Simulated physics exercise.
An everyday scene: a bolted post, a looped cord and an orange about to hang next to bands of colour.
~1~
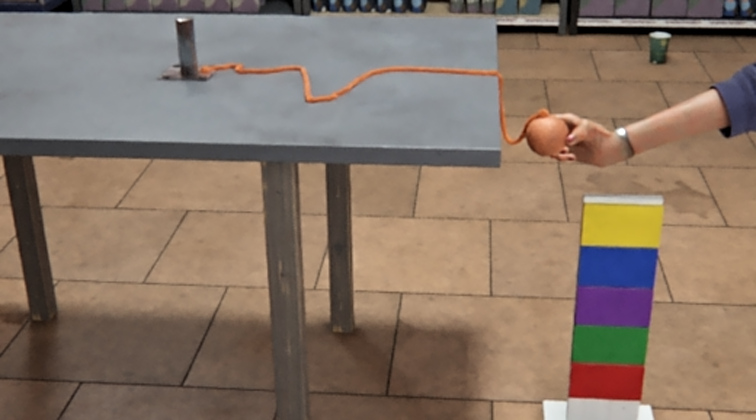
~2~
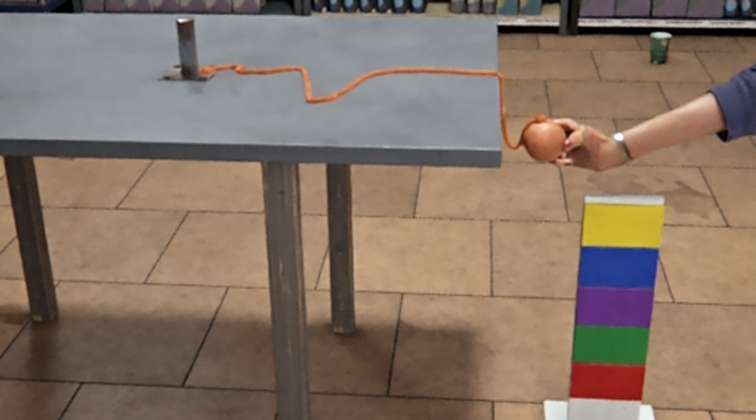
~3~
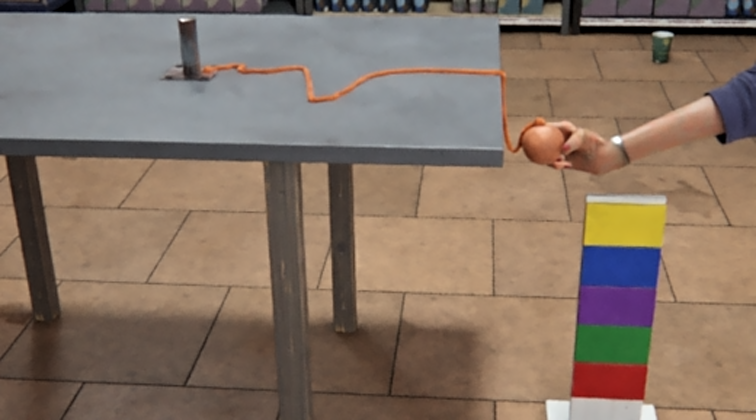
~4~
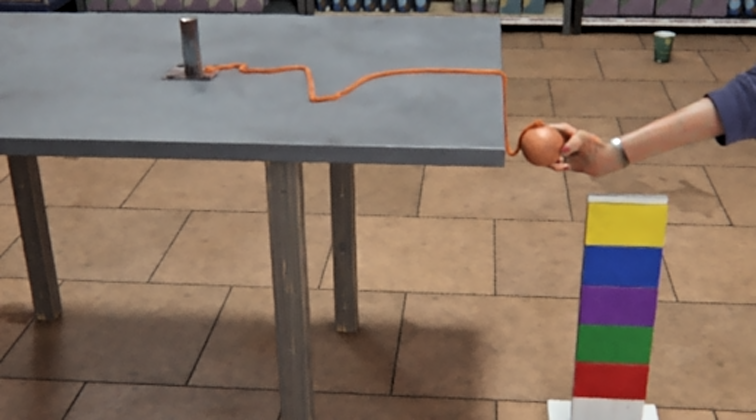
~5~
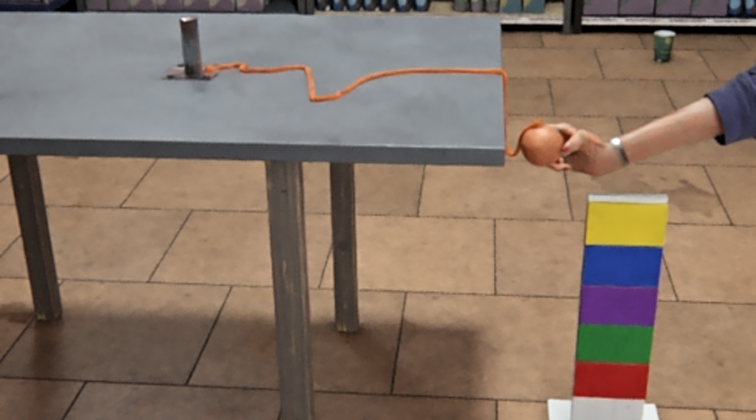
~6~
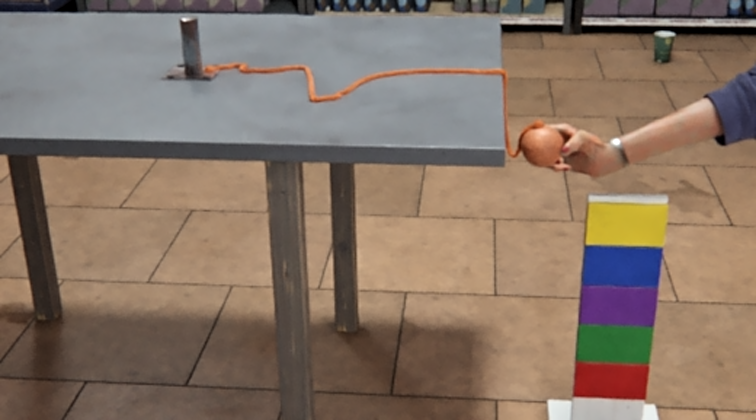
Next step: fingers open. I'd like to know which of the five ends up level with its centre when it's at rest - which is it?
It's red.
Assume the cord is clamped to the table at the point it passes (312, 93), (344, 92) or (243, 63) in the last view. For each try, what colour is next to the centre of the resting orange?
Purple, blue, red.
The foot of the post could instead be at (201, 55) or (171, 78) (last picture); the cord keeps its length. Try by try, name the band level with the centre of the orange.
Going case by case, it's red and then red.
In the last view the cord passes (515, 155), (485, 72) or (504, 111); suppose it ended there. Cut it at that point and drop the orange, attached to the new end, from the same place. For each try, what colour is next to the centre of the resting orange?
First try: Green; second try: Blue; third try: Purple.
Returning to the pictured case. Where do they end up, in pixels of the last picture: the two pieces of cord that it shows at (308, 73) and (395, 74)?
(365, 77) for the first, (500, 152) for the second.
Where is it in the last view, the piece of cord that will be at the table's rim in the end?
The piece you want is at about (347, 90).
Soon after, orange near (482, 364); level with red.
Then, orange near (491, 378); level with red.
At rest, orange near (490, 381); level with red. At red.
